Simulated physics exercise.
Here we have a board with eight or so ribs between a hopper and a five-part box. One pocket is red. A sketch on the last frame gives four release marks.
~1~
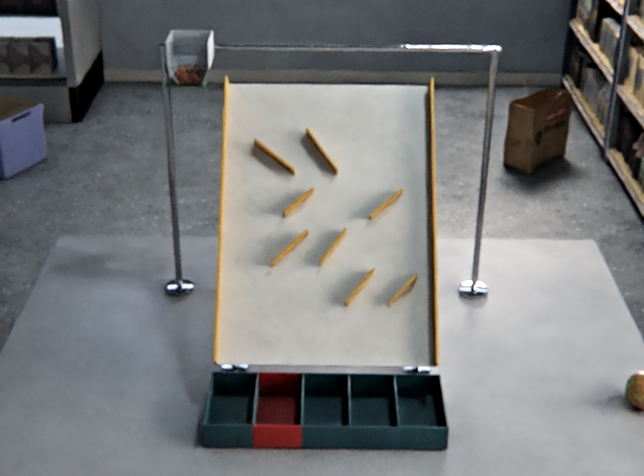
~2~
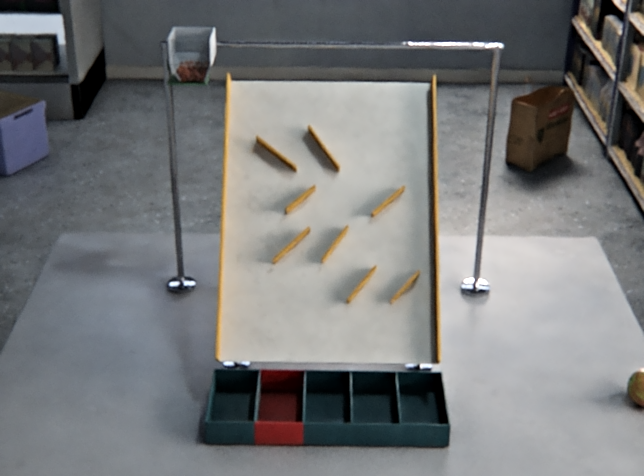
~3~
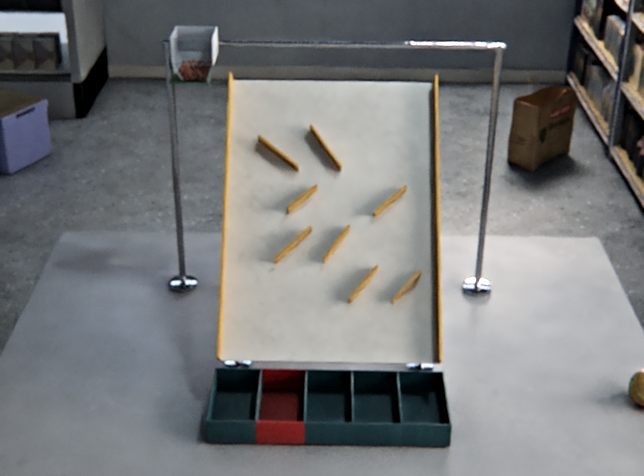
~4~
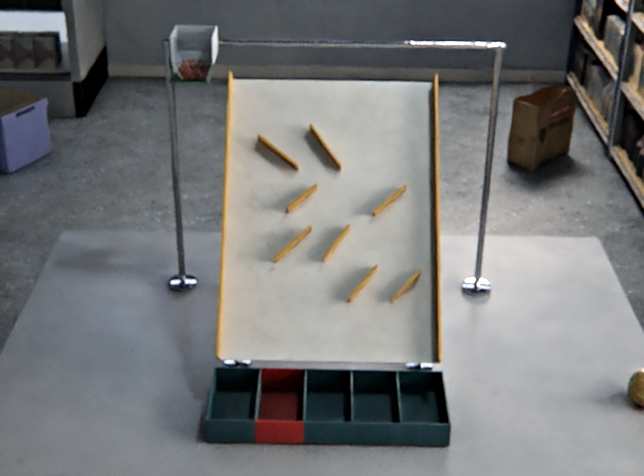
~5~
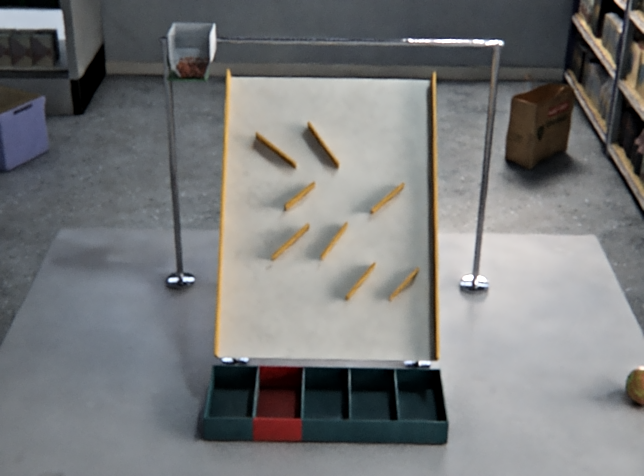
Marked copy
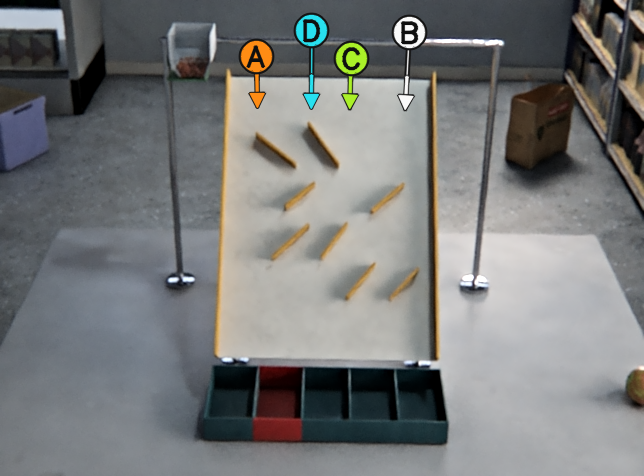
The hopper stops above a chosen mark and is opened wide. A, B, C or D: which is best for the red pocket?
C is best.
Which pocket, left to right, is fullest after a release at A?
The first.
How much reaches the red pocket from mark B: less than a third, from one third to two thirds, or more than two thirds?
It is less than a third.
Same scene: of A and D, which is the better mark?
Mark D.
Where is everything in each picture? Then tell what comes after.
The first frame shows hopper near (191, 73), clay pellets, door shut.
The second frame shows ribs (256, 136) to (296, 167), (309, 125) to (339, 167), (286, 209) to (315, 185).
The third frame shows ribs (374, 213) to (406, 185), (275, 259) to (311, 226), (324, 259) to (350, 225).
The fourth frame shows ribs (349, 299) to (377, 265), (393, 300) to (421, 270).
The fifth frame shows red pocket near (277, 428), number 2 of 5 from the left.
On the marked copy, mark A meets the board at (257, 102); mark B meets the board at (405, 104); mark C meets the board at (349, 103); mark D meets the board at (311, 103).
With A, close to a quarter in the red pocket, close to two thirds in other pockets, a small share outside the box.
With B, a small share in the red pocket, the bulk in other pockets, a small share outside the box.
With C, close to half in the red pocket, close to half in other pockets.
With D, close to a third in the red pocket, close to two thirds in other pockets.
